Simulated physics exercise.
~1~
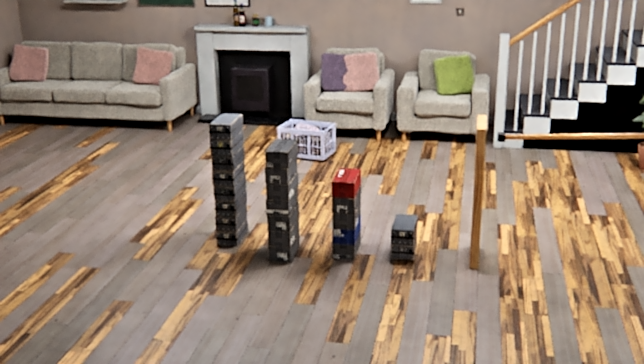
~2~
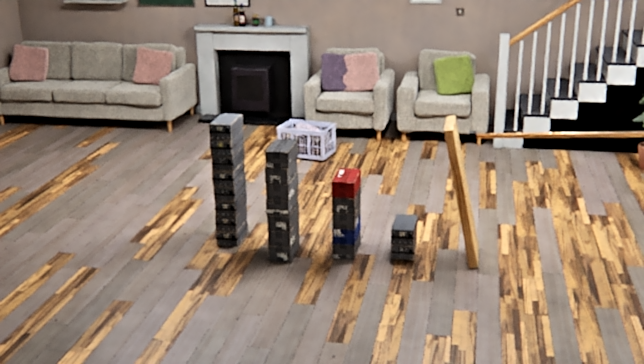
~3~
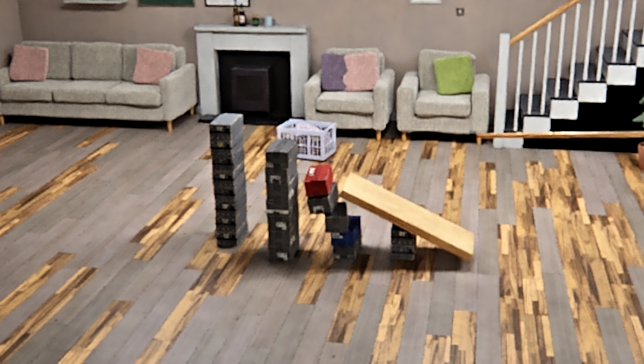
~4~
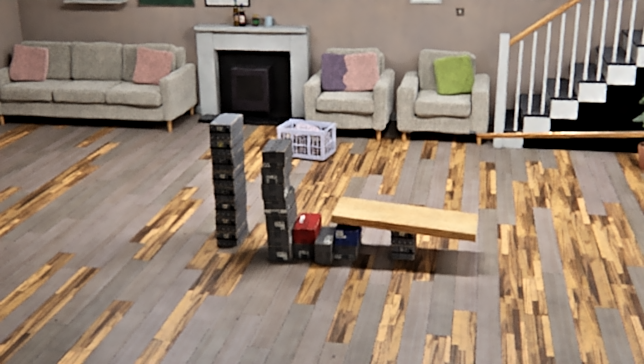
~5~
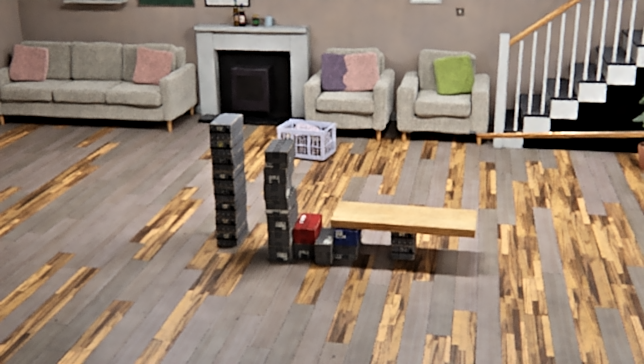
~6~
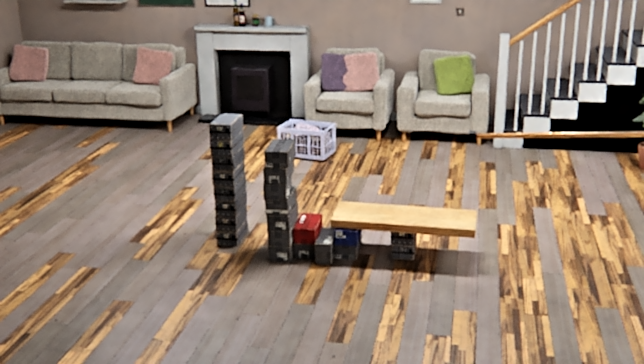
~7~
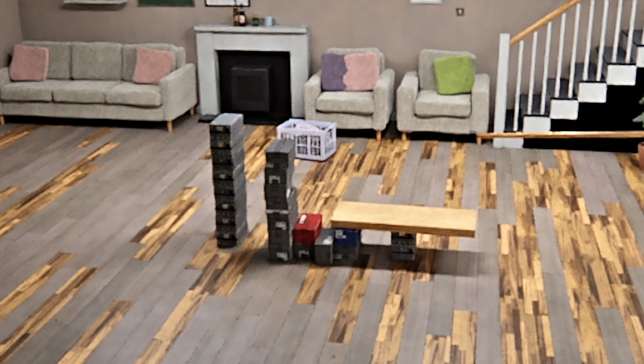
A tall wooden board standing on end at the right tips to the left, toward a row of dark box stacks that get shorter from left to right. It passes over the lowest box and strikes the stack topped with a red box, pushing its upper boxes leftward. The red box drops to the floor beside the next stack, with a dark box coming down next to it, while the blue box stays low in its place. The board settles flat across the low boxes. The two taller stacks on the left remain standing, the nearer one slightly jogged, and everything lies still.
